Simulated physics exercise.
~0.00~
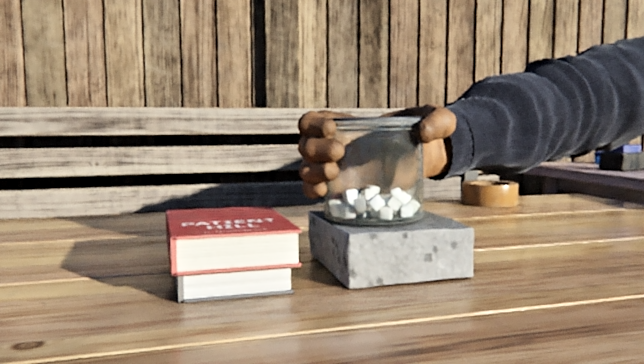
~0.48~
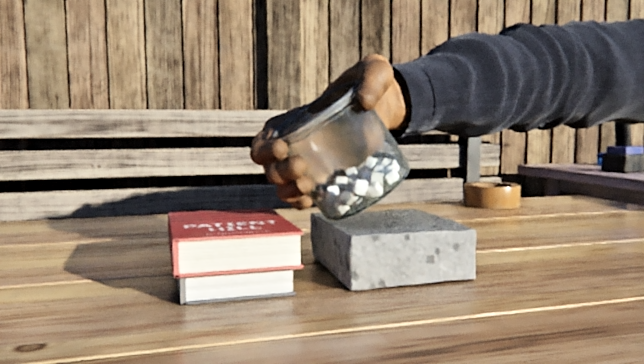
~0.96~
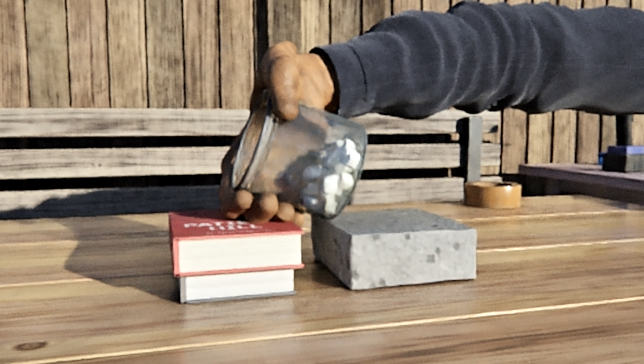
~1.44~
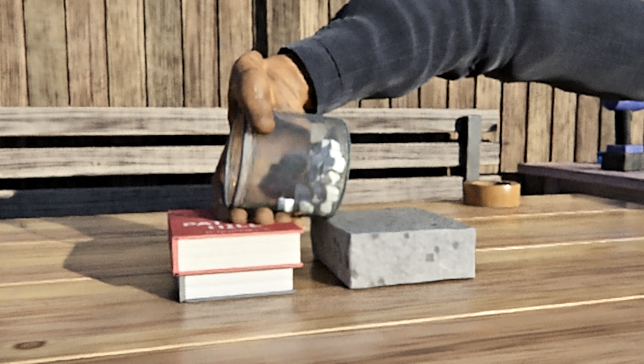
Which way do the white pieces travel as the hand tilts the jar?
The white pieces move to the left along with the jar, staying inside it.
